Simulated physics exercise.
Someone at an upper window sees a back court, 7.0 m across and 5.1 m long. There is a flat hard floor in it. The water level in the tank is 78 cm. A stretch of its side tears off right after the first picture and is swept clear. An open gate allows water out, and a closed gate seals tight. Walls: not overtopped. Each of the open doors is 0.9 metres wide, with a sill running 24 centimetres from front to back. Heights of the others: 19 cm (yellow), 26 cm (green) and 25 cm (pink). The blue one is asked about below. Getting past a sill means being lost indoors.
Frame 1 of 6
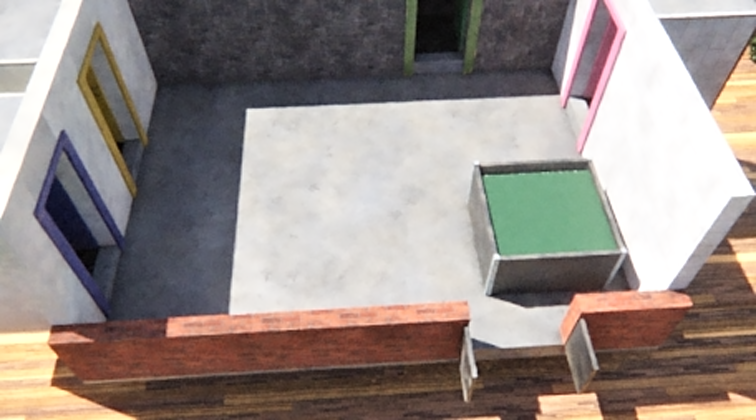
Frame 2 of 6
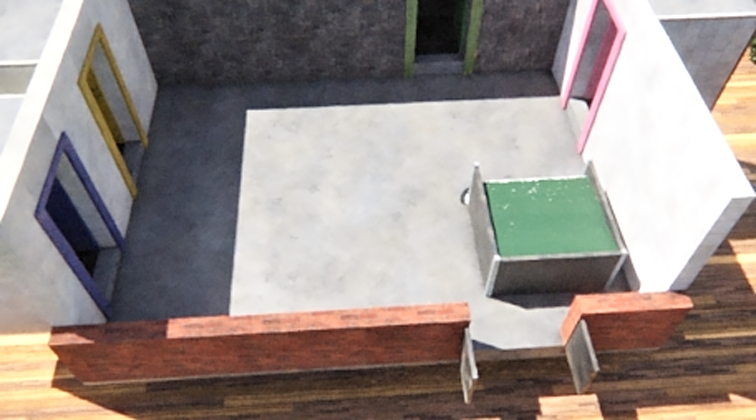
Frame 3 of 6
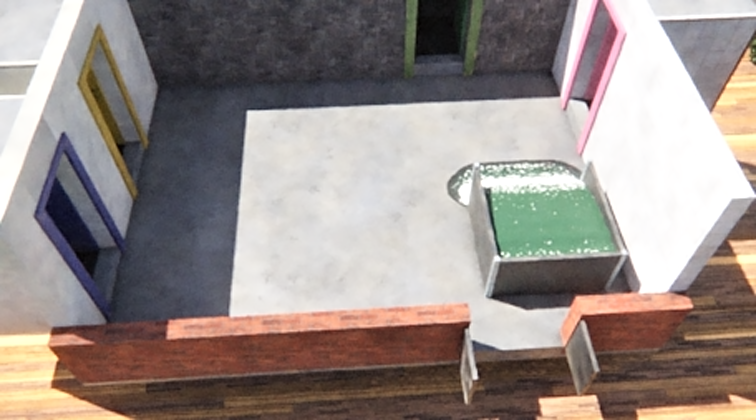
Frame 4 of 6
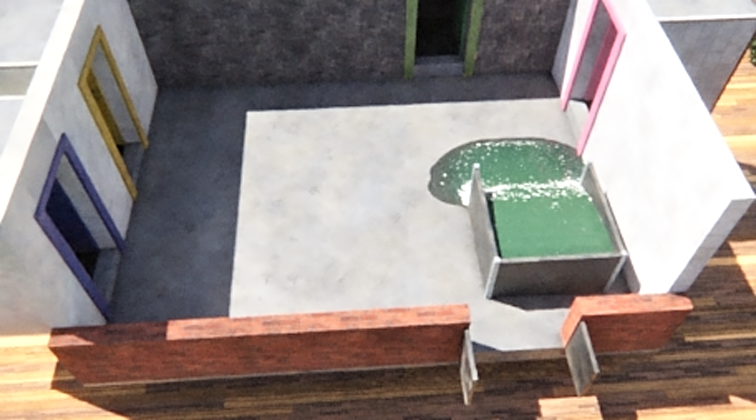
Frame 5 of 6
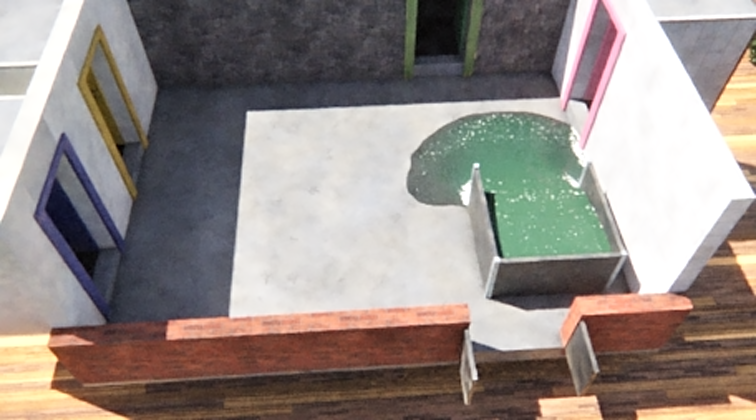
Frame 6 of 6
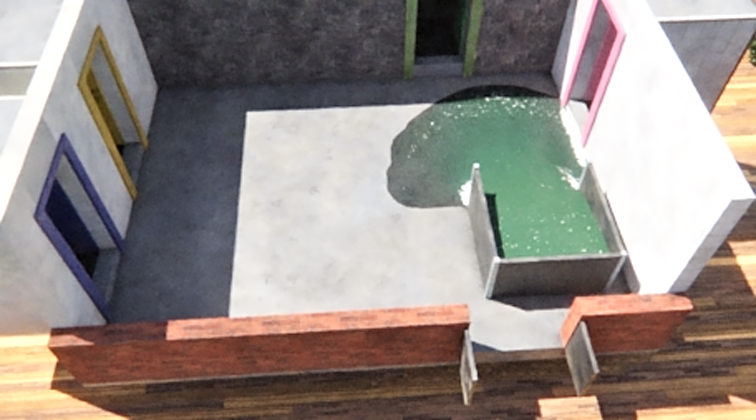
A walled court with coloured door surrounds held a tank of still green water near its front right corner, then the tank's far side opened and water poured out, spreading backward and leftward across the pale floor.
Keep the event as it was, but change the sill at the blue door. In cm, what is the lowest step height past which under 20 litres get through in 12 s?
Close to 7 cm is just enough.
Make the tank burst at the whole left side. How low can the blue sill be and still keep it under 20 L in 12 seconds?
Some 23 cm.
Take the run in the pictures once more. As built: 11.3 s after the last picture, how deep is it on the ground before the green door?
Lab note: Depth approx. 2.5 cm.
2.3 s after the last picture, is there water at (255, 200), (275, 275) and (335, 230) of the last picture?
In the order asked: Untouched, untouched, untouched.
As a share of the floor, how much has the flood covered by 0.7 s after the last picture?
Close to 30 per cent is wet.
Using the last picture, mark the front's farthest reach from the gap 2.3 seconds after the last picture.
Close to pixel (158, 90).
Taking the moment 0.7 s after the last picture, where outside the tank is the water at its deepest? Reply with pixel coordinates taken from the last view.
About (546, 80).
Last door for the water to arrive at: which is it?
I'd say the blue one.
Then, 0.7 s after the last picture water covers 30 % of the floor, deepest (52 cm) near (546, 80); it has not reached the blue door.
Then, 2.3 s after the last picture water covers 40 % of the floor, deepest (24 cm) near (556, 138); it has not reached the blue door.
Then, 11.3 s after the last picture water covers 95 % of the floor, deepest (9 cm) near (473, 286); 7 cm at the blue door, 0 litres in over its 17 cm sill.
At the blue door as built, the water peaked near 12 cm, 7.9 s after the last picture.
Run again over the same 12 s with other heights there, 27 litres in over 6.5 cm, 8 litres over 9 cm. The limit of 20 litres is kept from about 7 cm up.
